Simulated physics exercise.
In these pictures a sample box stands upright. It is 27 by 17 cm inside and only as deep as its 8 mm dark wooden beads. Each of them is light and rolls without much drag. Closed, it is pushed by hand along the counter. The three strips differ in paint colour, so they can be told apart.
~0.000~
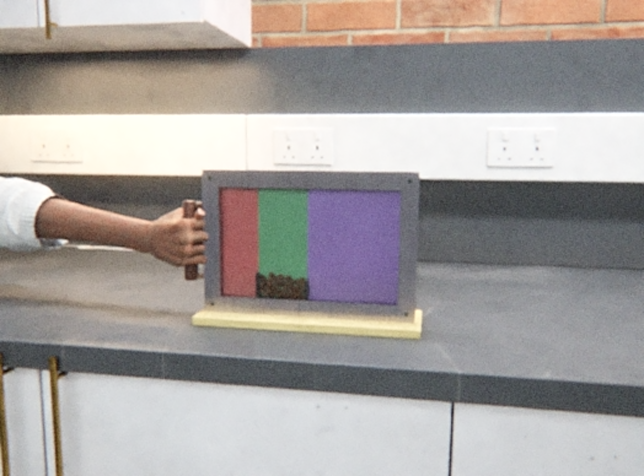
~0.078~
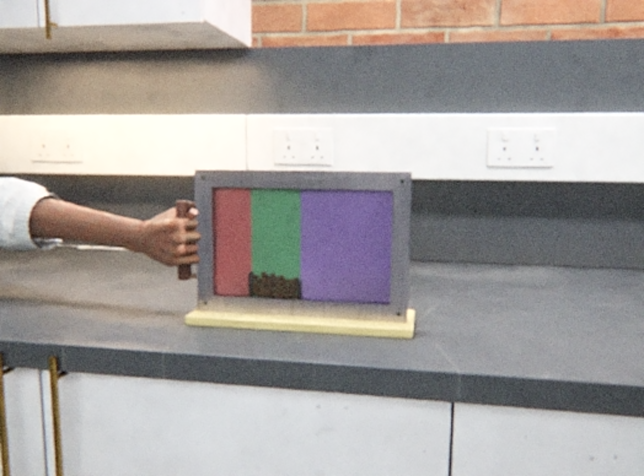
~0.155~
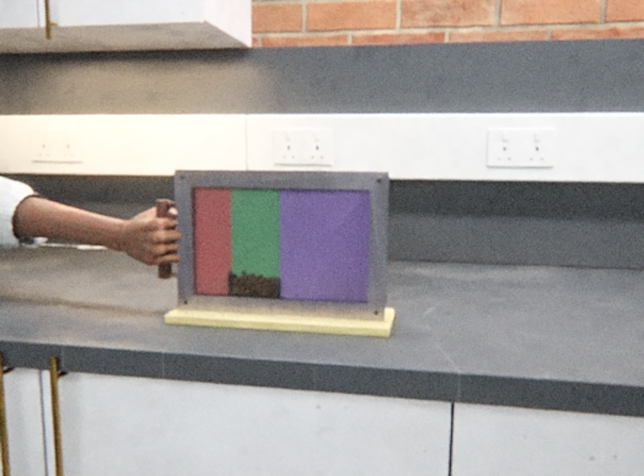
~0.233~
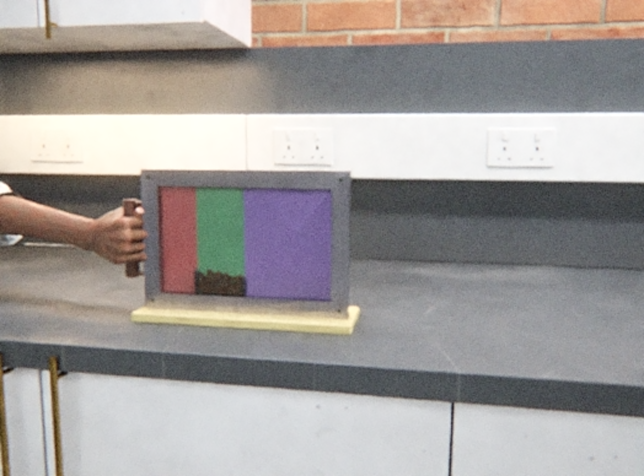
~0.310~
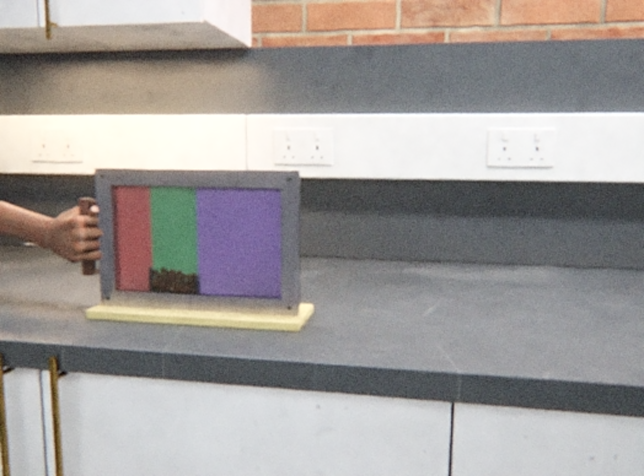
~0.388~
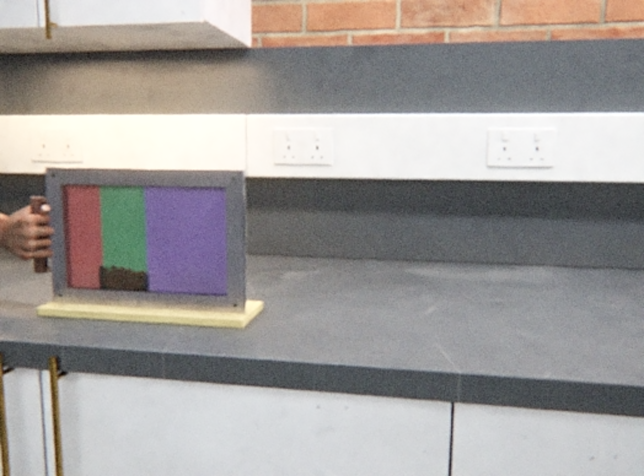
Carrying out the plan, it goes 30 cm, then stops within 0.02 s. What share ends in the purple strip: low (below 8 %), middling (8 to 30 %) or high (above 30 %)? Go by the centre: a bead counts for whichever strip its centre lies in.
For the purple: Barely any.
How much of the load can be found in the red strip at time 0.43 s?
That comes to some 0 percent of the load.
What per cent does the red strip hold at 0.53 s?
Around 5 per cent.
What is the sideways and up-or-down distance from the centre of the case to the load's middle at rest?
The middle sits around 5 cm left of it and 7 cm below it.
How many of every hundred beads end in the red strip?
Roughly 10 %.
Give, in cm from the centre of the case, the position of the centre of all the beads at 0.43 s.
Position estimate: Left 4 cm, below 7 cm.
After 0.43 s, it is 30 cm to the left; the beads' middle is 4 cm left of and 7 cm below the centre; green 100 %.
After 0.53 s, it is 30 cm to the left; the beads' middle is 5 cm left of and 6 cm below the centre; red 5 %, green 100 %.
After 0.68 s, it is 30 cm to the left; the beads' middle is 5 cm left of and 7 cm below the centre; red 10 %, green 90 %.
Settled by 1.2 s, it is 30 cm to the left; red 10 %, purple 0 %, green 90 %.
